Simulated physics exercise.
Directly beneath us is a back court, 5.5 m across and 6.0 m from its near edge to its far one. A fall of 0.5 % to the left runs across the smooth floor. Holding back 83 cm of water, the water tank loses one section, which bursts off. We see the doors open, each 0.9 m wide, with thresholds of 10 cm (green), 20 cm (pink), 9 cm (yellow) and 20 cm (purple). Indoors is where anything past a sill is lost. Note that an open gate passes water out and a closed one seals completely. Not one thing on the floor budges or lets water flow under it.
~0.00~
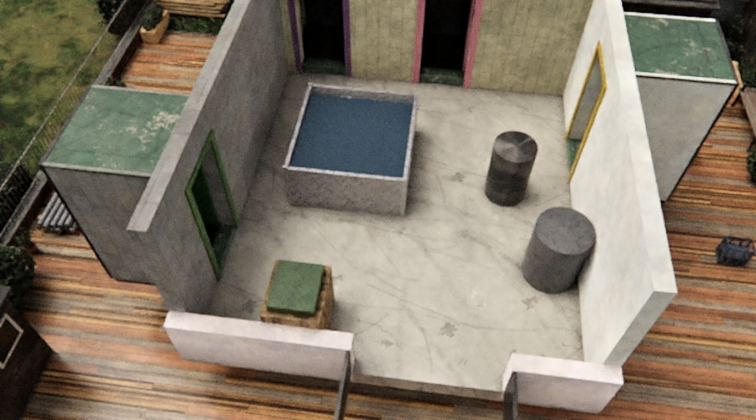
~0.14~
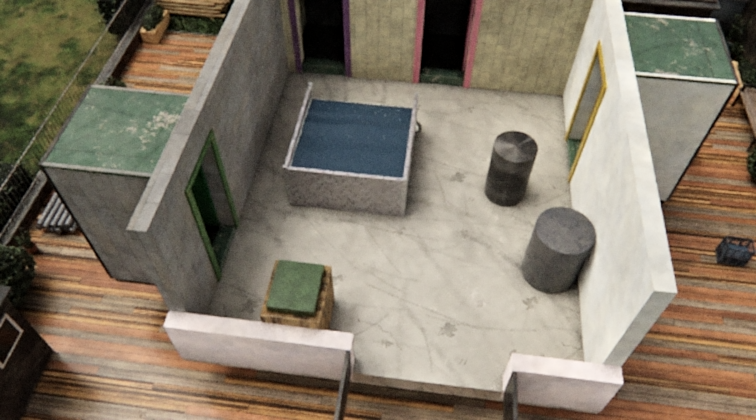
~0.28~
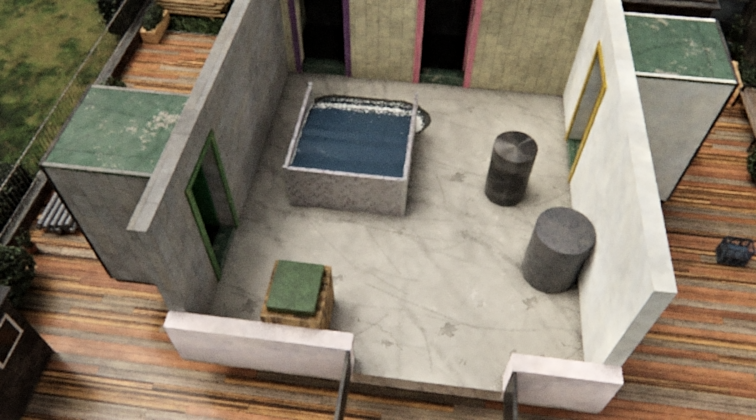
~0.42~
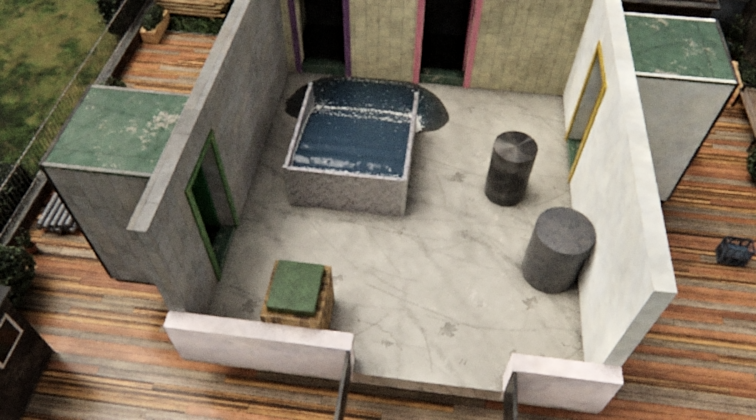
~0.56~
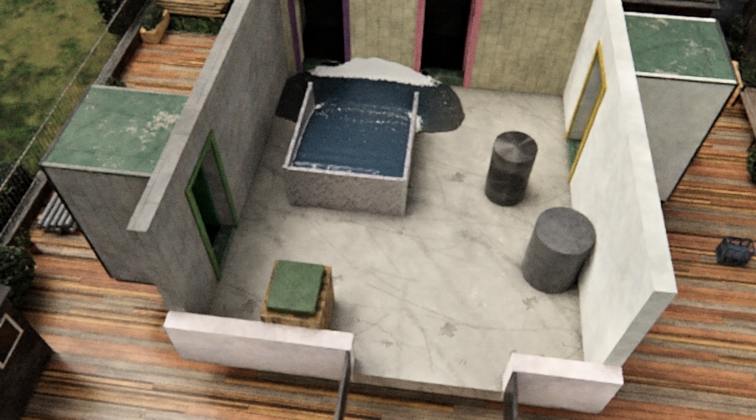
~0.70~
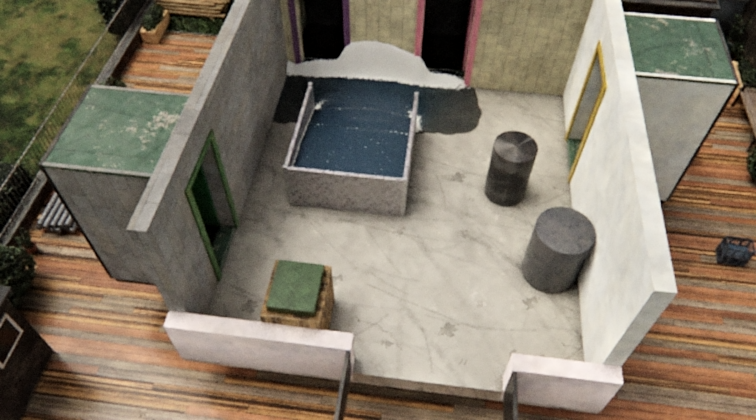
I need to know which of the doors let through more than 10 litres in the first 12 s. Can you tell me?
The green door will not hold enough water back. The pink door will not hold enough water back. The yellow door will not hold enough water back. The purple door will not hold enough water back.
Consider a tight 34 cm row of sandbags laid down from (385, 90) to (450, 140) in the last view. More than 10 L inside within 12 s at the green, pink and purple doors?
Result: Green door beyond the limit; pink door inside the limit; purple door beyond the limit.
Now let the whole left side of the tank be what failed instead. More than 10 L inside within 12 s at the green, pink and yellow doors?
Result: Green limit passed, pink limit not passed, yellow limit passed.
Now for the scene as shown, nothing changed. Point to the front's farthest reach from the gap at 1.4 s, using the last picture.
Point: Roughly (557, 98).
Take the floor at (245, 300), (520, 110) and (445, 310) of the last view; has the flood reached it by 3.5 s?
Point 1: Reached; point 2: Reached; point 3: Unreached.
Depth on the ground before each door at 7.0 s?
In centimetres, the green door has 10, the pink door 6, the yellow door 11 and the purple door 8.
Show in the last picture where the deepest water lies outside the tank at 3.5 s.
Around (200, 337).
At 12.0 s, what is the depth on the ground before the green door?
The depth comes to around 9.0 centimetres.
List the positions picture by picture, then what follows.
In the first frame, still water, 83 cm deep, in the water tank at (355, 132).
In the second frame, the front is at (418, 130), 1.0 m from the gap on the water tank's far side; 0.4 m2 of floor is under water; 83 cm left at the back of the water tank.
In the third frame, water pours out on the water tank's far side and has run 1.2 m, to (426, 117); typically 13 cm deep outside, 83 cm at the water tank's back.
In the fourth frame, the front is at (305, 90), 1.6 m from the gap on the water tank's far side; 3.3 m2 of floor is under water; 74 cm left at the back of the water tank.
In the fifth frame, the front is at (445, 86), 2.0 m from the gap on the water tank's far side; 4.4 m2 of floor is under water; 70 cm left at the back of the water tank.
In the sixth frame, water pours out on the water tank's far side and has run 2.4 m, to (471, 88); typically 13 cm deep outside, 70 cm at the water tank's back.
After 1.4 s water covers 20 % of the floor and is deepest (61 cm) near (289, 74); green door not reached, pink door 34 cm at the sill, 21 L in, yellow door not reached, purple door 46 cm at the sill, 70 L in.
After 2.2 s water covers 35 % of the floor and is deepest (48 cm) near (289, 74); green door not reached, pink door 27 cm at the sill, 57 L in, yellow door 14 cm at the sill, 0 L in, purple door 41 cm at the sill, 187 L in.
After 3.5 s water covers 55 % of the floor and is deepest (37 cm) near (200, 337); green door 12 cm at the sill, 1 L in, pink door 14 cm at the sill, 68 L in, yellow door 17 cm at the sill, 39 L in, purple door 24 cm at the sill, 266 L in.
After 7.0 s water covers 95 % of the floor and is deepest (17 cm) near (245, 204); green door 10 cm at the sill, 24 L in, pink door 6 cm at the sill, 68 L in, yellow door 11 cm at the sill, 72 L in, purple door 8 cm at the sill, 271 L in.
After 12.0 s water covers 95 % of the floor and is deepest (11 cm) near (240, 220); green door 9 cm at the sill, 29 L in, pink door 7 cm at the sill, 68 L in, yellow door 7 cm at the sill, 75 L in, purple door 9 cm at the sill, 271 L in.
